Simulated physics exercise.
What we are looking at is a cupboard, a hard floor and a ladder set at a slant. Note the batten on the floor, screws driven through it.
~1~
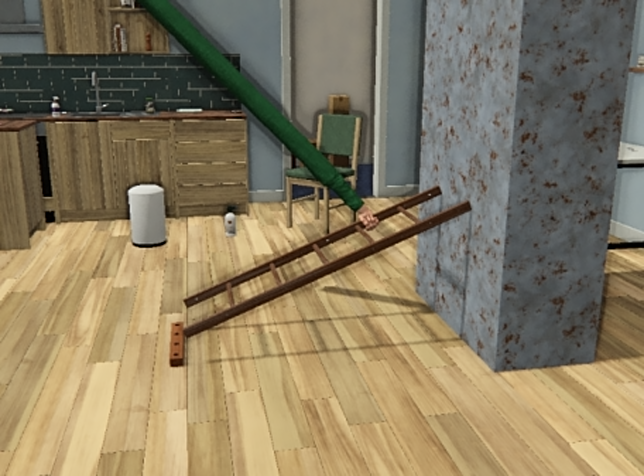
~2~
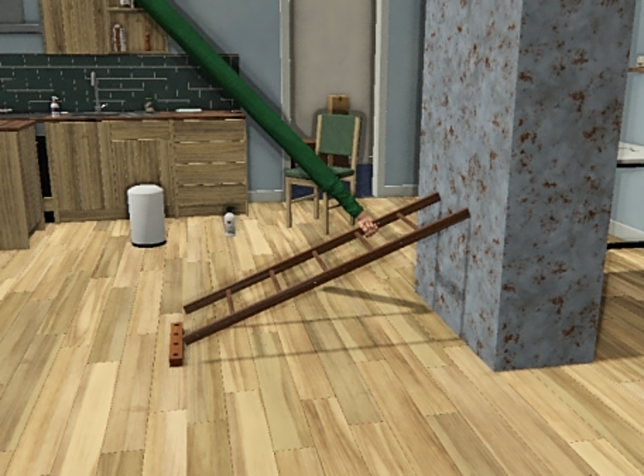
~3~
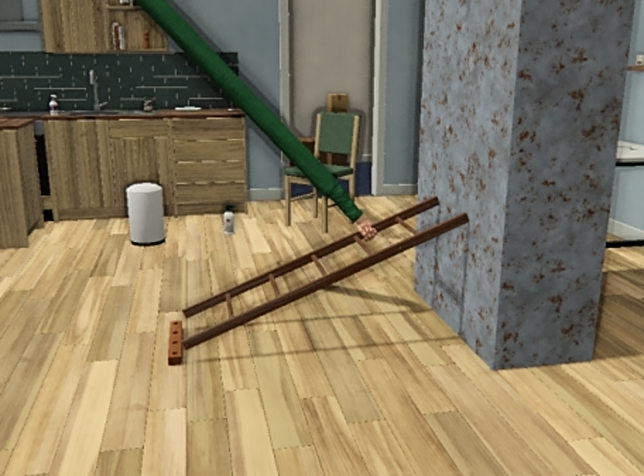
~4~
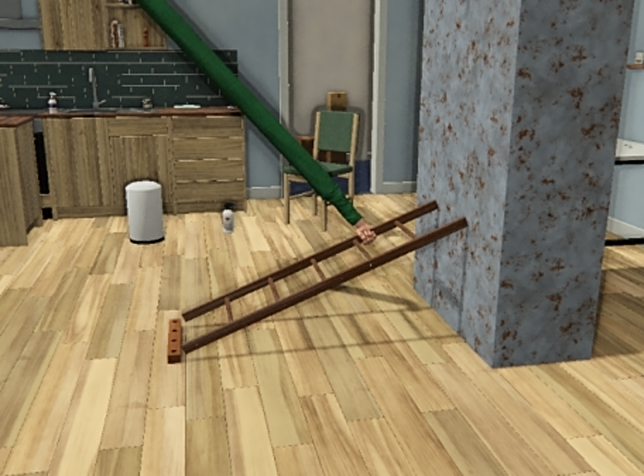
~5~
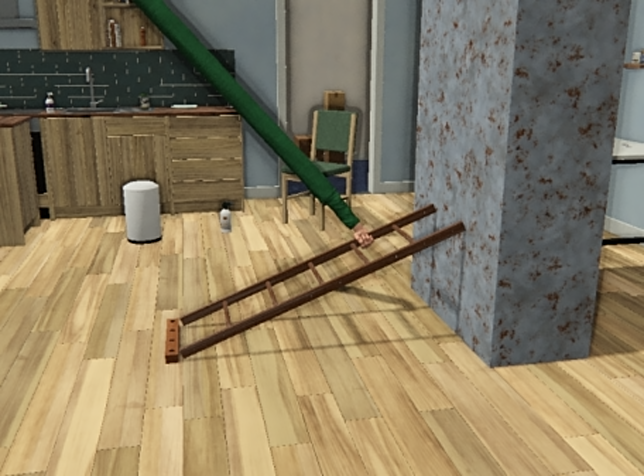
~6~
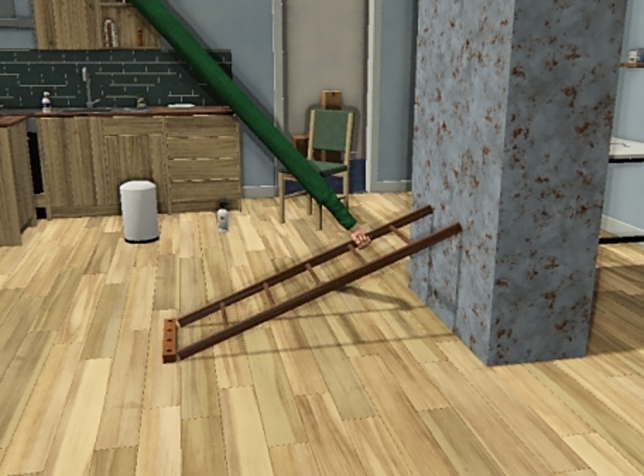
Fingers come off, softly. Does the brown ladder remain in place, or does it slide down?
It's going to be just fine, I think.
Then, 0.10 s after the last picture, brown ladder moving near (314, 278).
Then, 0.50 s after the last picture, brown ladder at rest near (314, 278).
At rest, the brown ladder remains leaning, near (314, 278).
